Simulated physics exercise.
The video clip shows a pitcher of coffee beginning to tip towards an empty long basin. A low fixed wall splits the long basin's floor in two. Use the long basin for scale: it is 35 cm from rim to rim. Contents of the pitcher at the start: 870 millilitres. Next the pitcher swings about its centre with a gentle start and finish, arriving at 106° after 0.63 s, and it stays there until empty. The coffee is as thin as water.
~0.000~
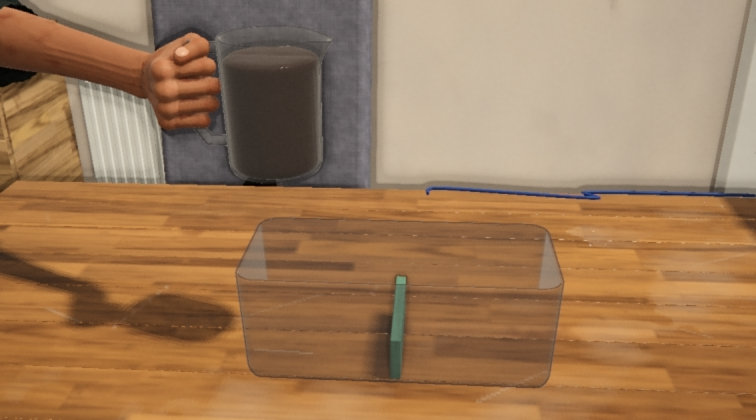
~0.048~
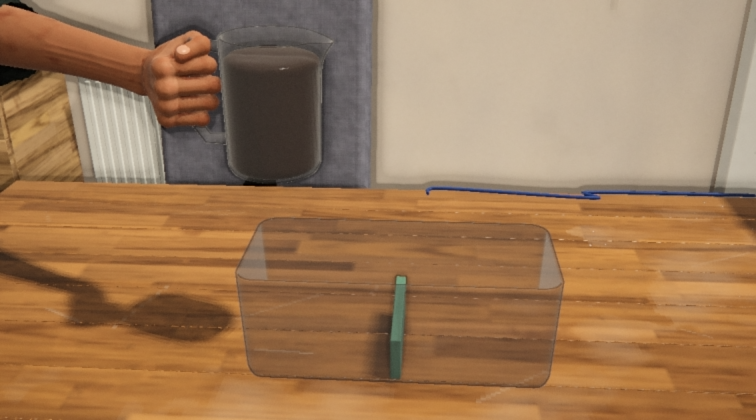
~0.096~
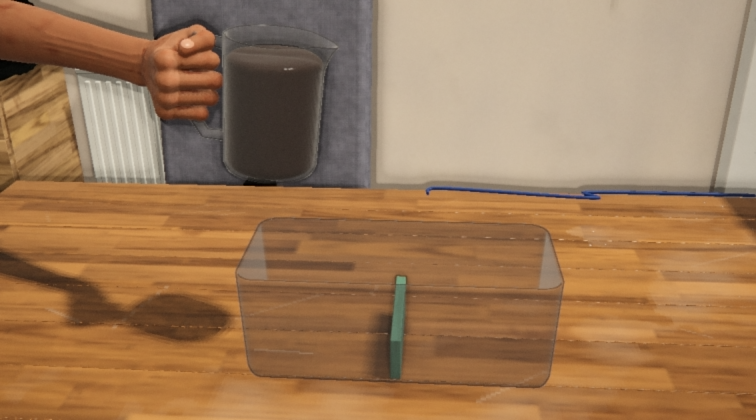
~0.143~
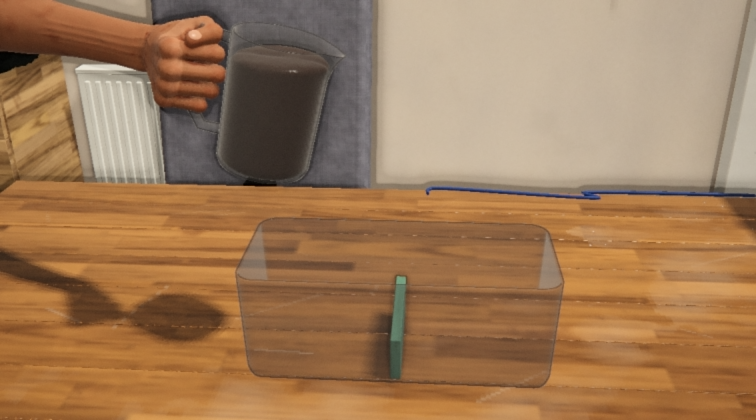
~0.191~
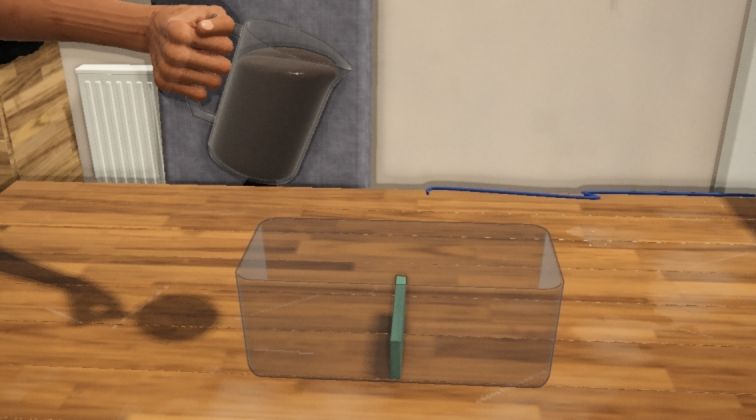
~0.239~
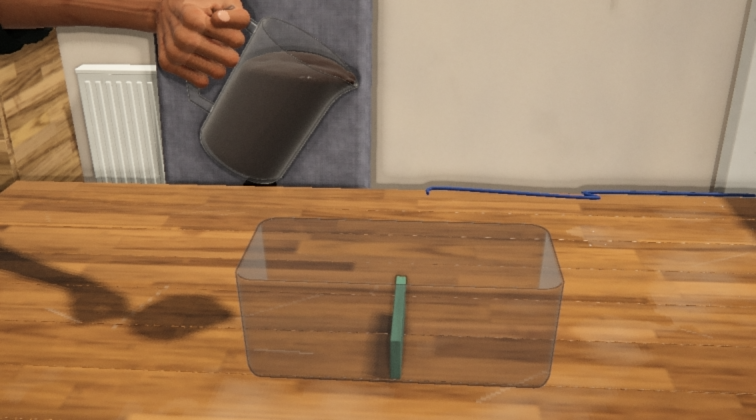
A clear pitcher of dark coffee, gripped by a hand at the left, hangs nearly upright above a wooden table, then leans slowly to the right. The tilt grows steeper and the coffee shifts toward the right rim, while the empty long basin with its low green wall stays still below.
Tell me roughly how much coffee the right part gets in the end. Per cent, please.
It gets about 91 per cent.
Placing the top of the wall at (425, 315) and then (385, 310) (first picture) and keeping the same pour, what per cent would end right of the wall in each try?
The first gives near 40 per cent and the second near 95 per cent.
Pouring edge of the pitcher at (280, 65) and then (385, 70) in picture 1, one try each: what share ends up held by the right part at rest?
I'd say 5 percent on the first go, 95 percent on the next.
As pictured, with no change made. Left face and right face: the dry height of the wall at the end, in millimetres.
Near 50 mm for the left and near 20 mm for the right.
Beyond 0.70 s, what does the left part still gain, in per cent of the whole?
About 4 percent.
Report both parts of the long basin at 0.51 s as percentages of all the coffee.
Left: Around 0. Right: Around 10.
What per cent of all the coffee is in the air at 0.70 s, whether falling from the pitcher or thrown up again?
Close to 22 per cent.
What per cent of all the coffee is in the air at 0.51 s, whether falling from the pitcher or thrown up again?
Near 26 per cent at that moment.
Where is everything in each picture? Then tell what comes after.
In the first frame, it leans 0°; its right rim is at (332, 39); the coffee meets the walls at (225, 56) and (320, 57); the long basin's rim runs from (249, 248) to (555, 257); the wall's top is at (399, 307).
In the second frame, it leans 2°; its right rim is at (334, 40); the coffee meets the walls at (225, 54) and (321, 57).
In the third frame, it leans 6°; its right rim is at (339, 46); the coffee meets the walls at (229, 52) and (322, 60).
In the fourth frame, it leans 13°; its right rim is at (346, 55); the coffee meets the walls at (233, 57) and (331, 62).
In the fifth frame, it leans 22°; its right rim is at (353, 68); the coffee meets the walls at (232, 79) and (338, 65).
In the sixth frame, it leans 33°; its right rim is at (359, 84); the coffee meets the walls at (224, 91) and (355, 73).
By 0.51 s the tilt is 96° and 65 per cent is still to pour, 0 is left of the wall and 9 right of it.
By 0.70 s the tilt is 106° and 22 per cent is still to pour, 4 is left of the wall and 51 right of it.
By 0.91 s the tilt is 106° and 4 per cent is still to pour, 5 is left of the wall and 84 right of it.
By 1.13 s the tilt is 106° and 0 per cent is still to pour, 7 is left of the wall and 91 right of it.
At rest 8 per cent lies left of the wall, 91 right of it and 1 outside.
